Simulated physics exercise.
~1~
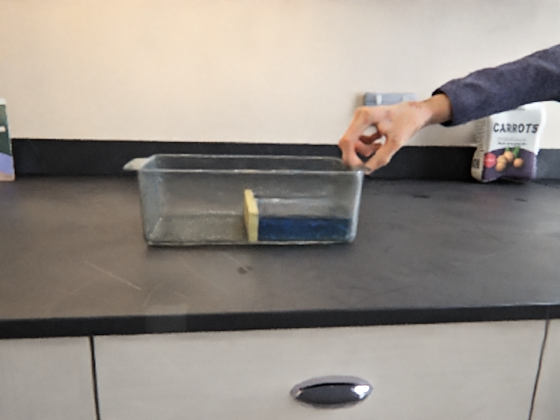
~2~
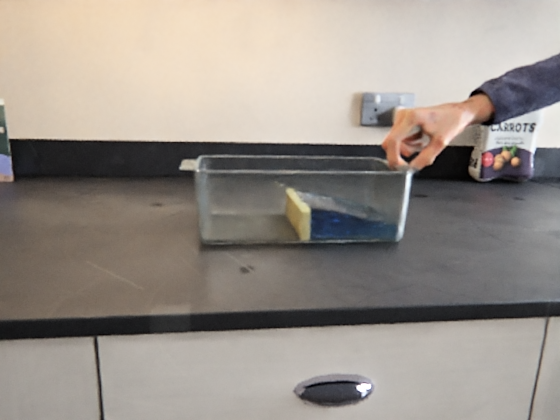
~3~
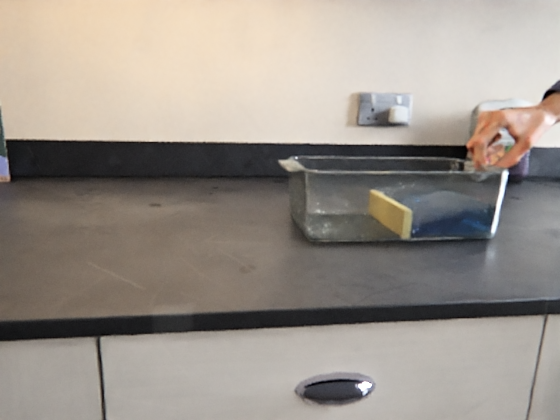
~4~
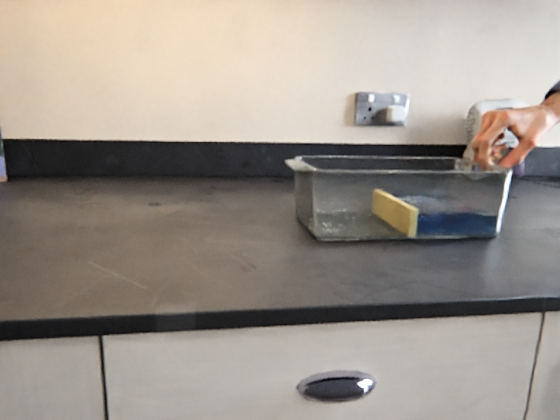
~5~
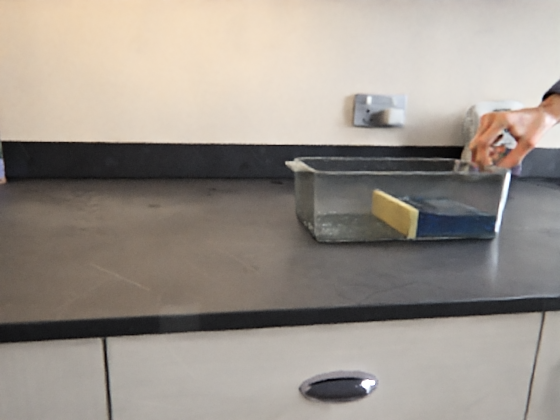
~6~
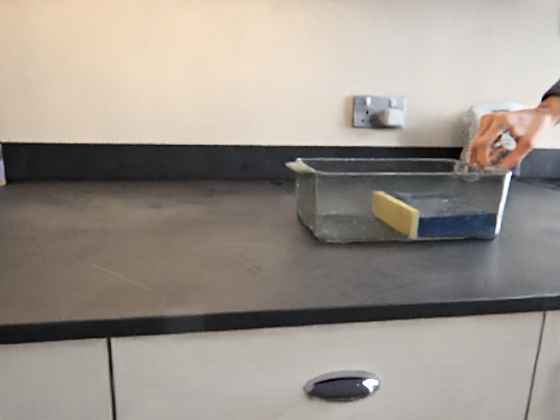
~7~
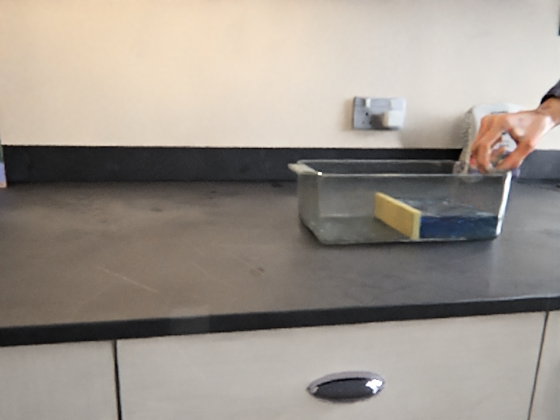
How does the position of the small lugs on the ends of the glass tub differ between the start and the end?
At the start the lugs are nearer the middle of the worktop, and by the end they have moved with the tub well over to the right.
